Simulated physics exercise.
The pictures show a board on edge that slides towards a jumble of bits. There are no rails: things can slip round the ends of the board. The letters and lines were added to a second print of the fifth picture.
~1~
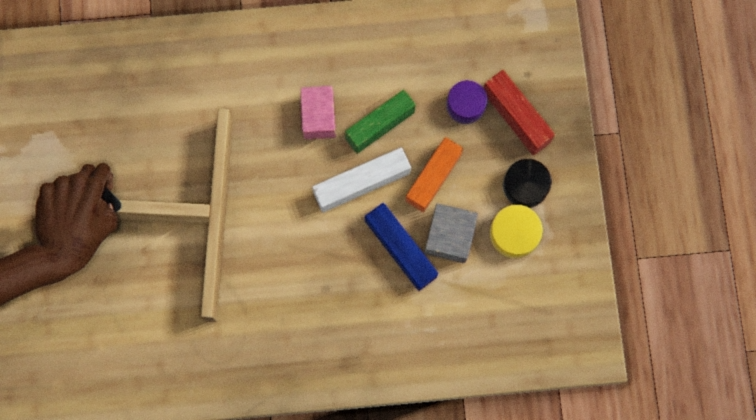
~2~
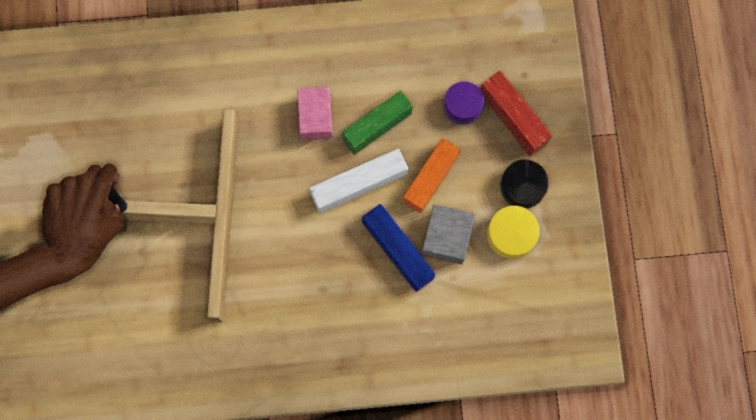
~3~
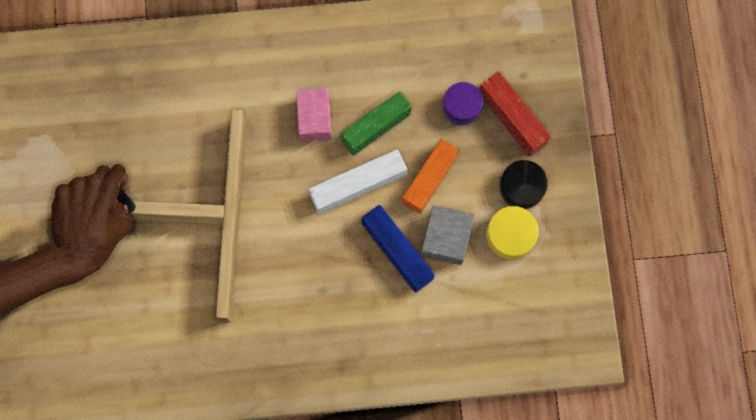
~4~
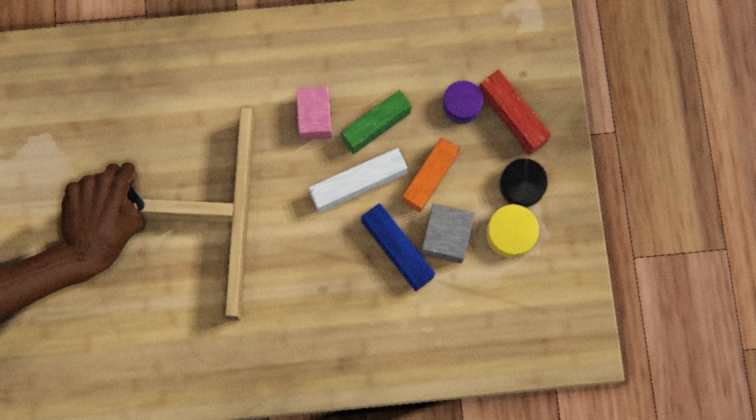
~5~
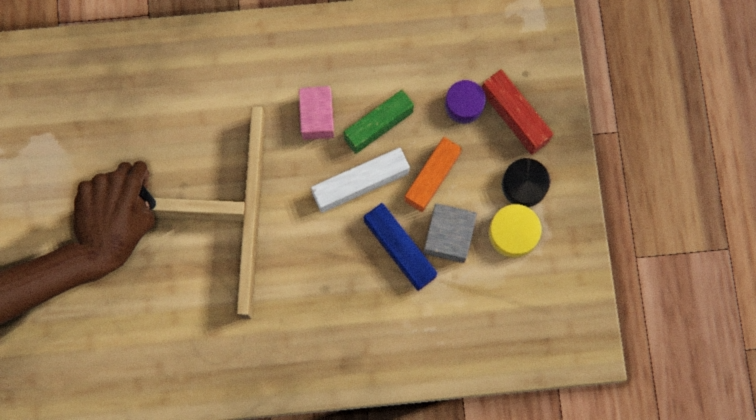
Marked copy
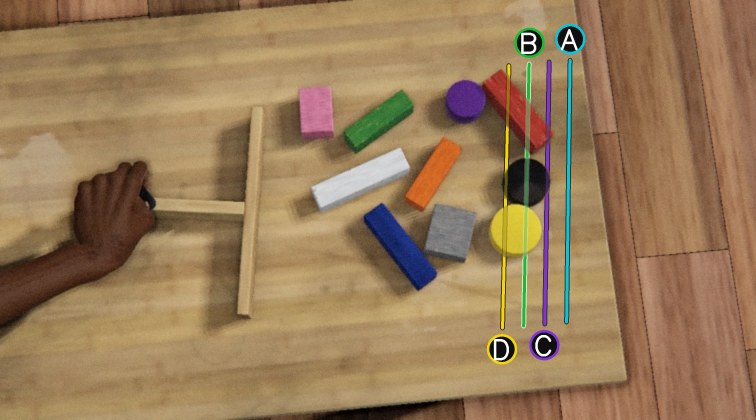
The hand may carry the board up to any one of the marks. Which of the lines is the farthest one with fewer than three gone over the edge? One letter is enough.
It can go as far as D.
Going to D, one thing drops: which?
It is the red bar.
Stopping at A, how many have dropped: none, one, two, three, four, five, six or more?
Six or more.
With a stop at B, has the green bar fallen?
No.
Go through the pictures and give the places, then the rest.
Board (215, 211); black tin (527, 183); orange bar (434, 175), in the first frame.
Board (221, 211); purple tin (463, 103), in the second frame.
Board (230, 212); white bar (358, 182), in the third frame.
Board (239, 210); grey block (447, 233), in the fourth frame.
Board (250, 208); green bar (378, 122); yellow tin (514, 231); black tin (526, 183), in the fifth frame.
On the marked copy, A at (568, 188); B at (526, 192); C at (547, 190); D at (506, 194).
Following D. Soon after the start, board (342, 200); pink block (370, 110); green bar (403, 124).
Later, board (434, 191); red bar (534, 103); black tin (538, 187).
In the end, board (505, 185); red bar over the edge; black tin (597, 192); one fallen.
As for the rest, A drops nine; B drops three; C drops four.
